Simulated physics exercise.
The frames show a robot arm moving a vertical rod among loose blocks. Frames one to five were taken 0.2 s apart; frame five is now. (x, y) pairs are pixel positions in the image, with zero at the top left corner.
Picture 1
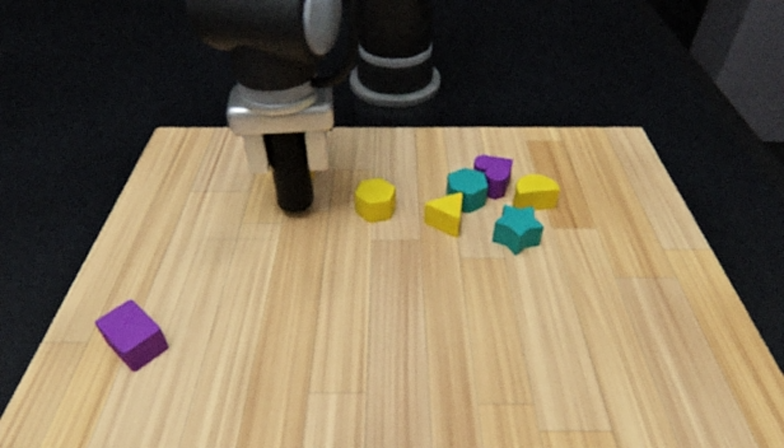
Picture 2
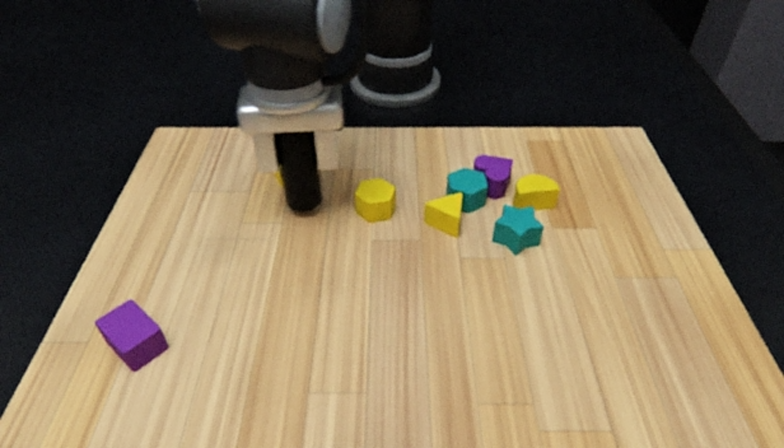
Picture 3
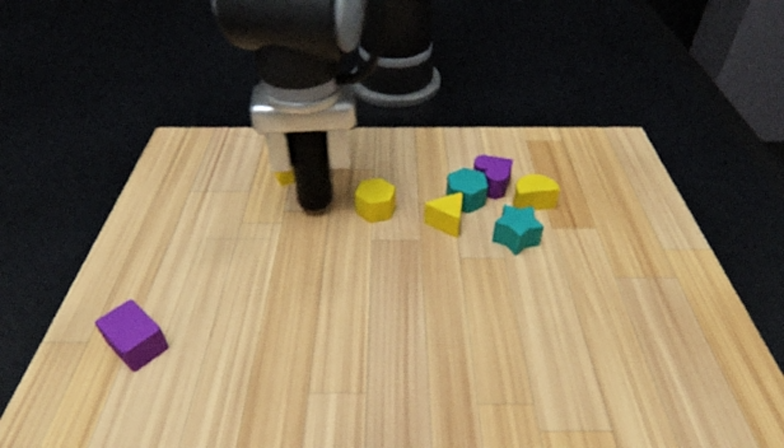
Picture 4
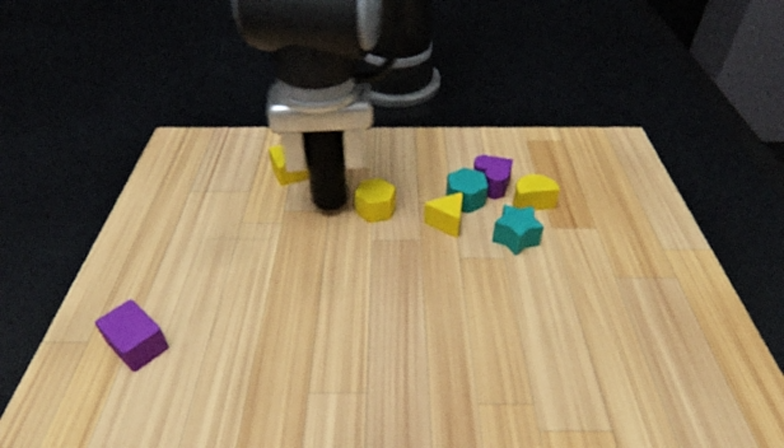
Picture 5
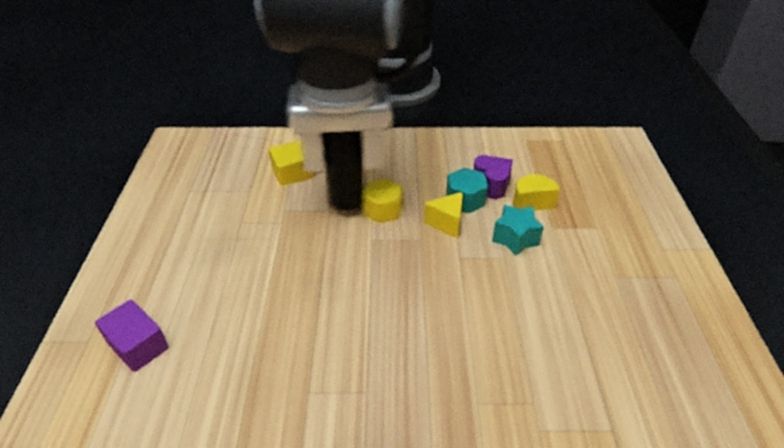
On a light wooden board, a robot arm holds a dark vertical rod near the back, left of a loose group of yellow, turquoise and purple blocks. The rod slides steadily right, uncovering a yellow block behind it, then nudges the yellow hexagonal block slightly right while the other blocks stay still.
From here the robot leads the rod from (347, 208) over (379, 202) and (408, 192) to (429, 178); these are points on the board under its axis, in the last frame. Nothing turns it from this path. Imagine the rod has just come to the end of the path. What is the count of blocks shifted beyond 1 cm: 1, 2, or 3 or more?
I think only one will be displaced.
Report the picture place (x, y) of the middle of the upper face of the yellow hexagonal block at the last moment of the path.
Its top middle is near (436, 188).
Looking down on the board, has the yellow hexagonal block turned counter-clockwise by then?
In short: No.
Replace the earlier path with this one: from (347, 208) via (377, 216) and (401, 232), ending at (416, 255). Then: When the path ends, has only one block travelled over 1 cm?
Going by the path, yes.
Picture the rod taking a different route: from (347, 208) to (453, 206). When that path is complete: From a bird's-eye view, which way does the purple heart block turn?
Viewed from above, counterclockwise.
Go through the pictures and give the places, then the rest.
In the first frame, lower end of the rod at (296, 201), tops of blocks, yellow hexagonal block at (375, 190), yellow triangular piece at (449, 204), turquoise hexagonal block at (468, 180), purple heart block at (495, 166).
In the second frame, rod at (304, 200), blocks as before.
In the third frame, rod at (315, 199), blocks as before.
In the fourth frame, rod at (330, 199), blocks as before.
In the fifth frame, rod at (347, 199), yellow hexagonal block at (383, 190), yellow triangular piece at (449, 204), turquoise hexagonal block at (468, 180), purple heart block at (495, 166).
What follows on the original path. One third of the way, rod at (380, 194); yellow hexagonal block at (416, 188), turned 15° clockwise.
Two thirds of the way, rod at (408, 183); yellow hexagonal block at (436, 188), turned 40° clockwise; yellow triangular piece at (453, 206); turquoise hexagonal block at (472, 180).
At the end, rod at (430, 169); yellow hexagonal block at (436, 188), turned 40° clockwise; yellow triangular piece at (453, 206); turquoise hexagonal block at (472, 180); purple heart block not moved.
